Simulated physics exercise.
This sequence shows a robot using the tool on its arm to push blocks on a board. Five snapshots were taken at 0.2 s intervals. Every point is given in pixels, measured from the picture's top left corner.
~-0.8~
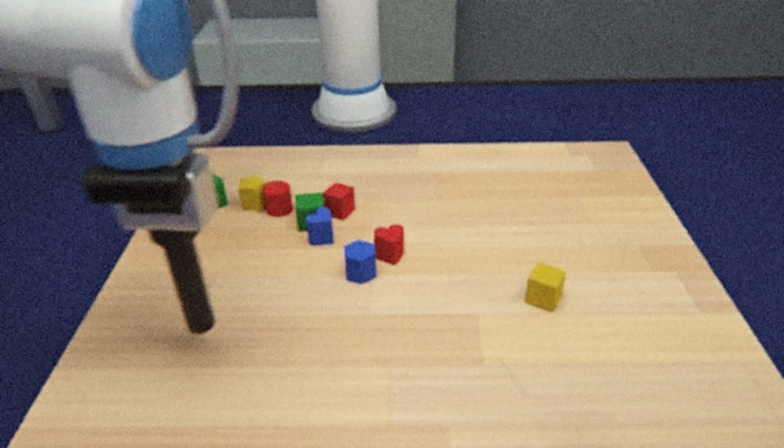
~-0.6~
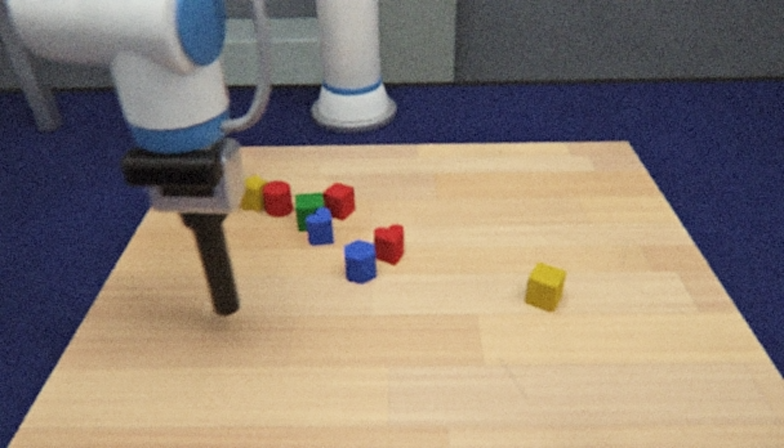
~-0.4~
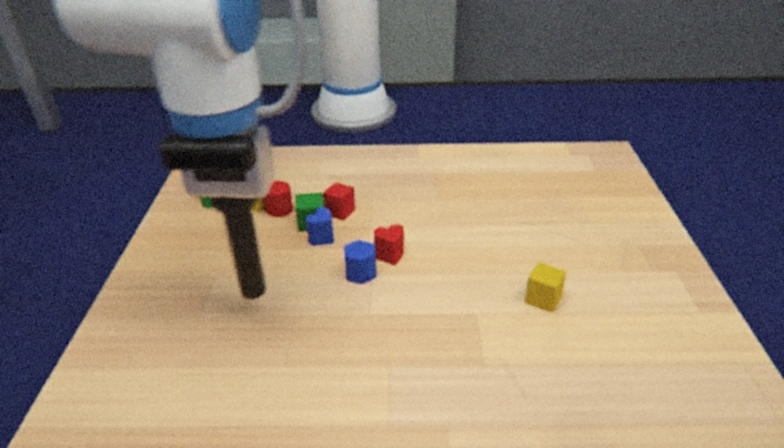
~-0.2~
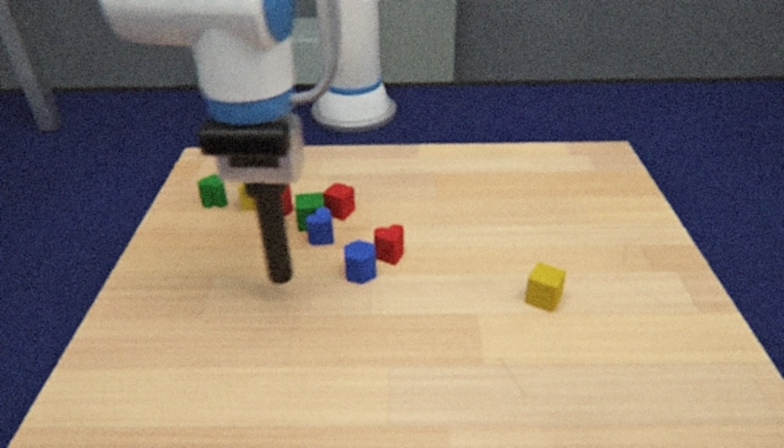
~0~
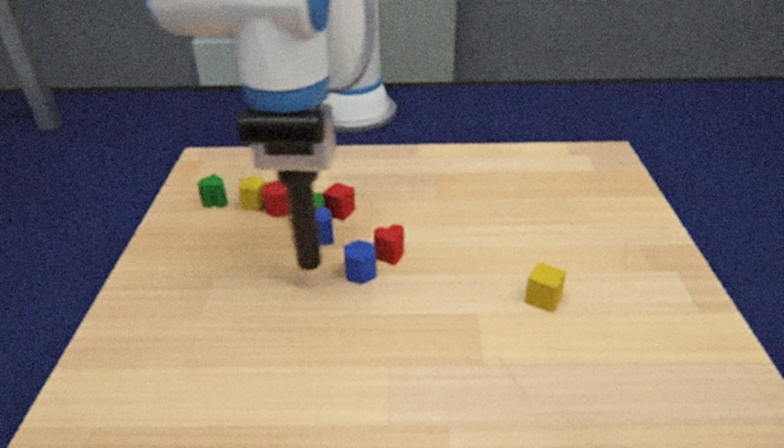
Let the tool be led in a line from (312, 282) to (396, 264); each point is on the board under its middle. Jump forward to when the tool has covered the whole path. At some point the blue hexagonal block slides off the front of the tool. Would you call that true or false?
That claim is false.
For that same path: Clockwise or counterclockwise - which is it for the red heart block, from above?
Seen from overhead, it turns anticlockwise.
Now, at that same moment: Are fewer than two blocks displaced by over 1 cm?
I believe not.
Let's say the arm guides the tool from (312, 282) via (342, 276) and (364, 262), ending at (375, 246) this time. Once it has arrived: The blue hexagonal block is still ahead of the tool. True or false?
The statement is false.
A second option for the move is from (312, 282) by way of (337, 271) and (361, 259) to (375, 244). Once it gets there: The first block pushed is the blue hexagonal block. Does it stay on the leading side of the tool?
The block lies off to the side or behind.
The first path, step by step. Halfway along, tool at (354, 256); blue hexagonal block at (380, 246); red heart block at (392, 231).
At the end, tool at (396, 247); blue heart block still; blue hexagonal block at (423, 242), turned 20° clockwise; red heart block at (402, 225), turned 30° anticlockwise.
